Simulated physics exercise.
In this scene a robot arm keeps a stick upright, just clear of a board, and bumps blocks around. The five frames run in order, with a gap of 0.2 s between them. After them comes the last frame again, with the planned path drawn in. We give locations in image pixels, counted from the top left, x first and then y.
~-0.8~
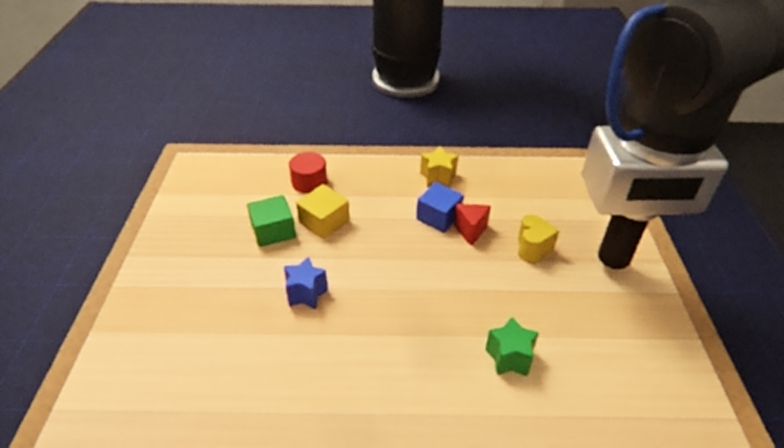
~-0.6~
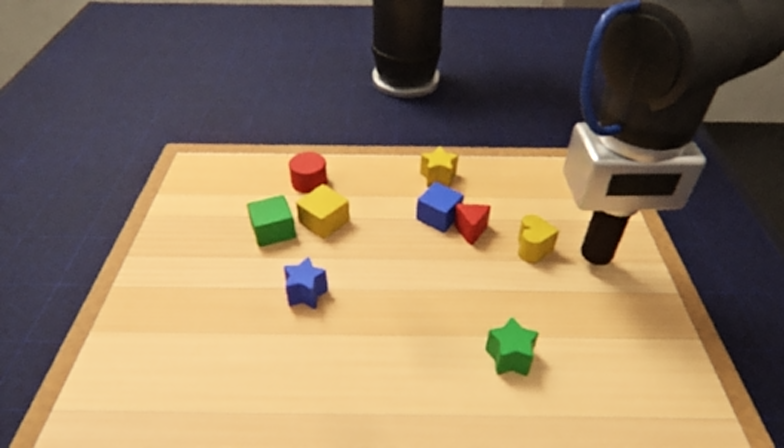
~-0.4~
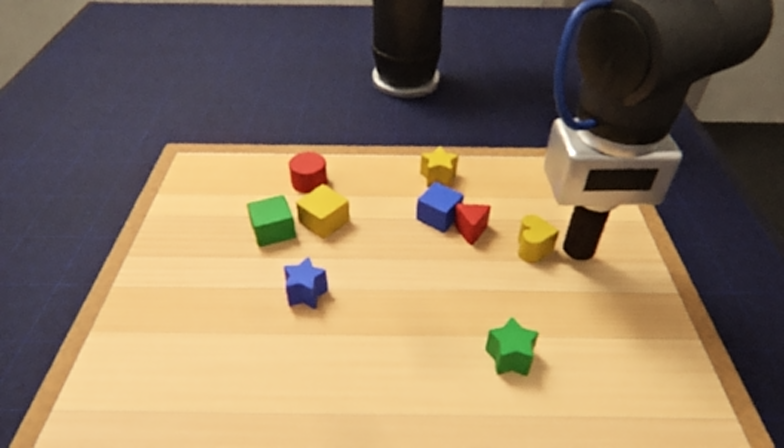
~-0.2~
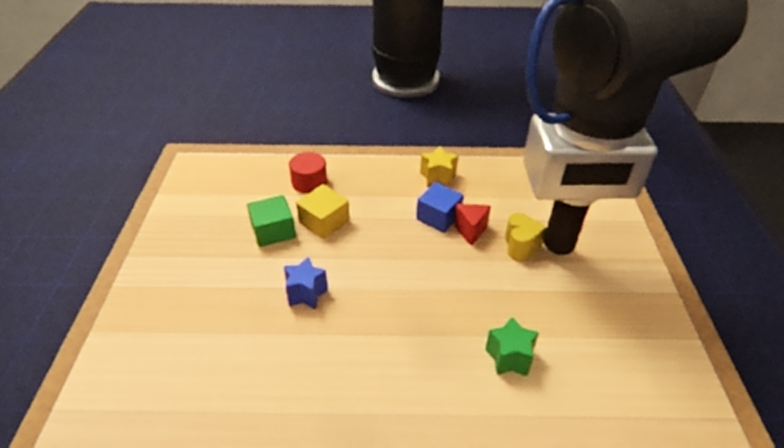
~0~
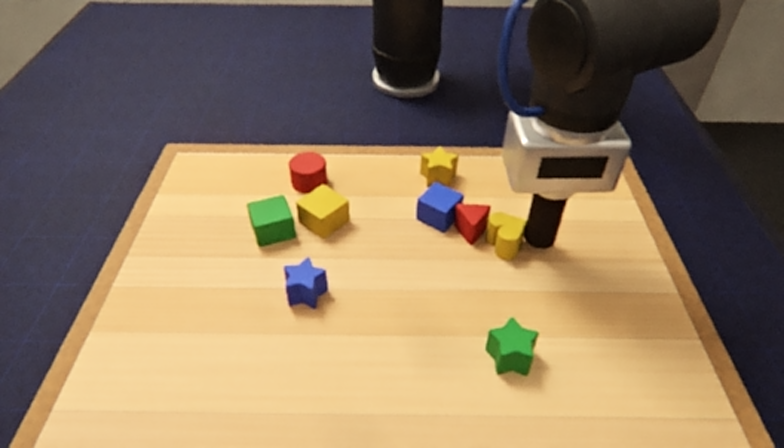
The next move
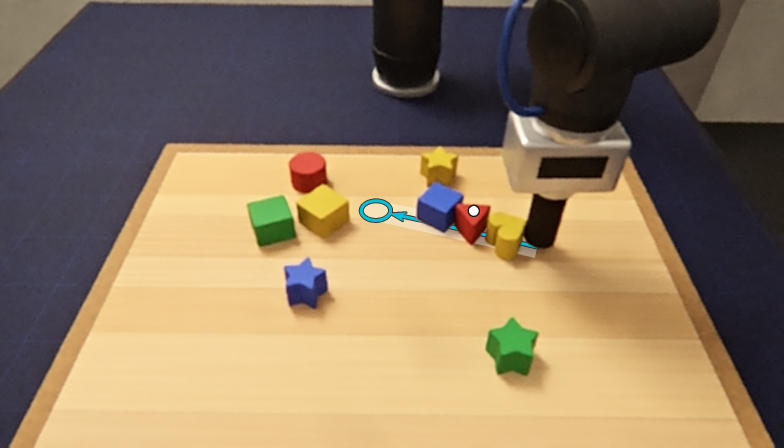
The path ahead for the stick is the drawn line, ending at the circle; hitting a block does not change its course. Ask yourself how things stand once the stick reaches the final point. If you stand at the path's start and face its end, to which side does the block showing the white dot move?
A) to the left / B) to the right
A - to the left.
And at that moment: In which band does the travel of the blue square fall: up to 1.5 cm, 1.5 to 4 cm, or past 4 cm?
Over 4 cm.
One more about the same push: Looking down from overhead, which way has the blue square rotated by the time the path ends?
From above, the turn goes clockwise.
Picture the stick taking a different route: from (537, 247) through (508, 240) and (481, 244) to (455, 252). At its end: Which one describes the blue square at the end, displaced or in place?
The block moves away from its spot.
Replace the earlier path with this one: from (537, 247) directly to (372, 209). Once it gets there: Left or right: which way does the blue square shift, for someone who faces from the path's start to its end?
Over to the right.
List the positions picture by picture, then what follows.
In the first frame, lower end of the stick (613, 259), tops of blocks, yellow square (322, 201), blue square (441, 196), red triangular piece (474, 211), yellow heart (538, 228).
In the second frame, stick (596, 255), blocks as before.
In the third frame, stick (578, 250), blocks as before.
In the fourth frame, stick (559, 245), yellow heart (525, 226).
In the fifth frame, stick (539, 239), yellow square (322, 201), blue square (441, 196), red triangular piece (474, 211), yellow heart (508, 224).
The drawn path runs in a line from (537, 247) to (376, 210); the dot is on the red triangular piece.
What follows on the original path. One third of the way, stick (482, 226); blue square (425, 190); red triangular piece (447, 209), turned 35° clockwise; yellow heart (466, 230), turned 70° anticlockwise.
Two thirds of the way, stick (428, 214); blue square (407, 183), turned 35° clockwise; red triangular piece (400, 209), turned 25° anticlockwise; yellow heart (458, 230), turned 95° anticlockwise.
At the end, stick (376, 202); yellow square not moved; blue square (388, 171), turned 65° clockwise; red triangular piece (378, 209), turned 105° anticlockwise; yellow heart (458, 230), turned 95° anticlockwise.
